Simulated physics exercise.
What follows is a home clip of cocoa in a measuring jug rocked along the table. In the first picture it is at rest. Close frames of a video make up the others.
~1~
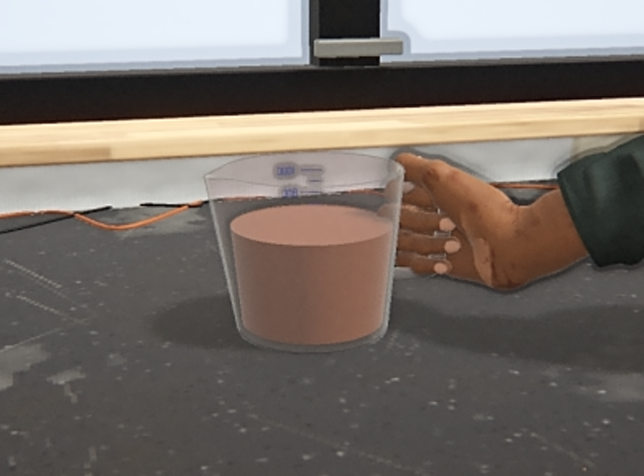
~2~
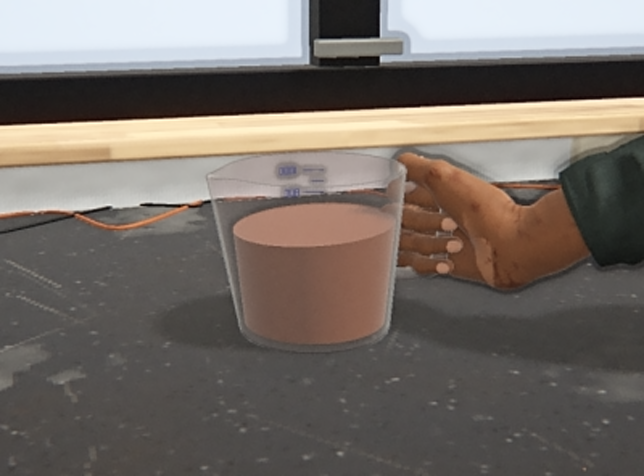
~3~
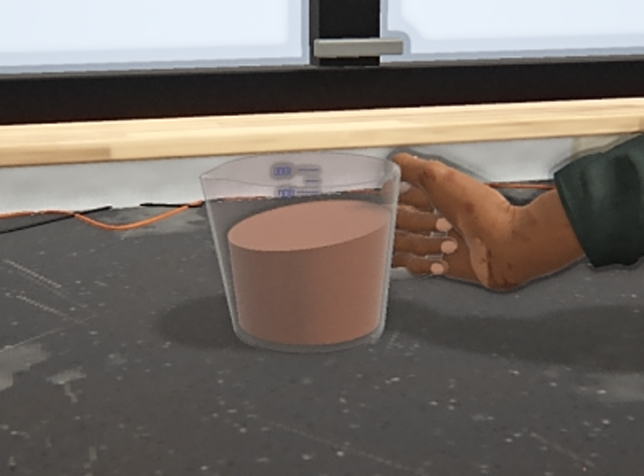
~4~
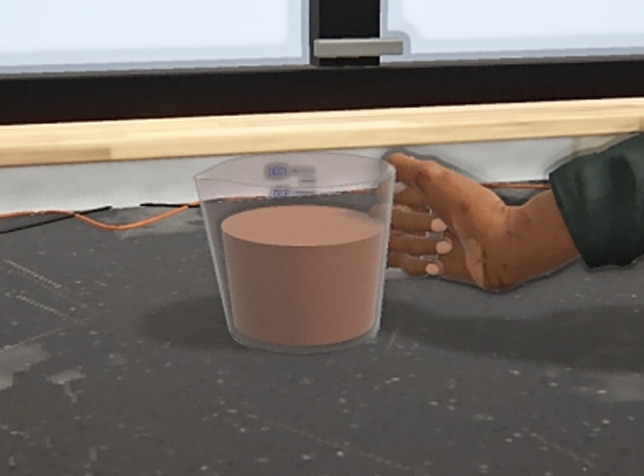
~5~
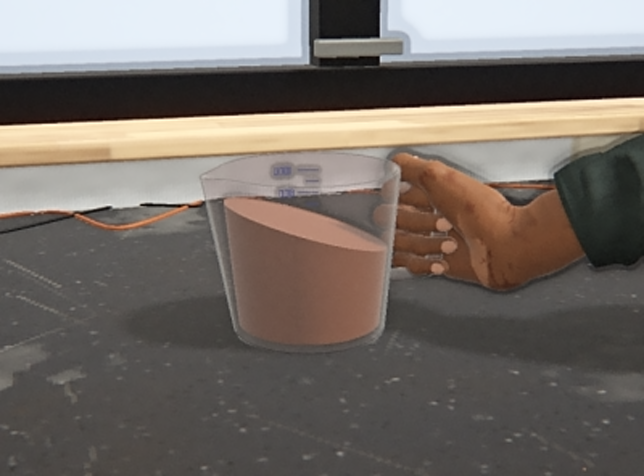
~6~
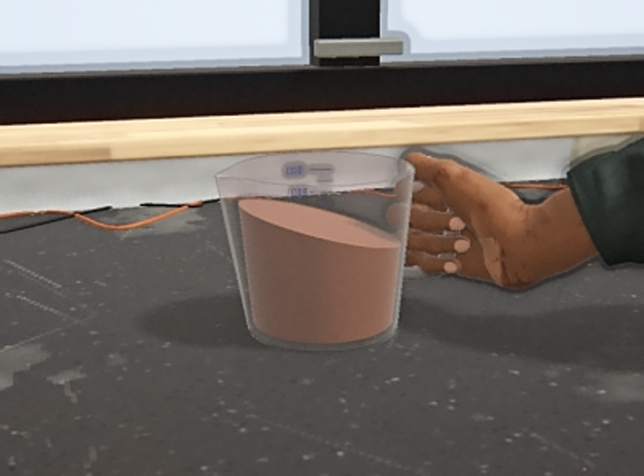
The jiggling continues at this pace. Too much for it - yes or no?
Yes.
Soon after, the highest wave so far goes over the rim.
In the end, the highest wave so far goes over the rim; some is on the top.
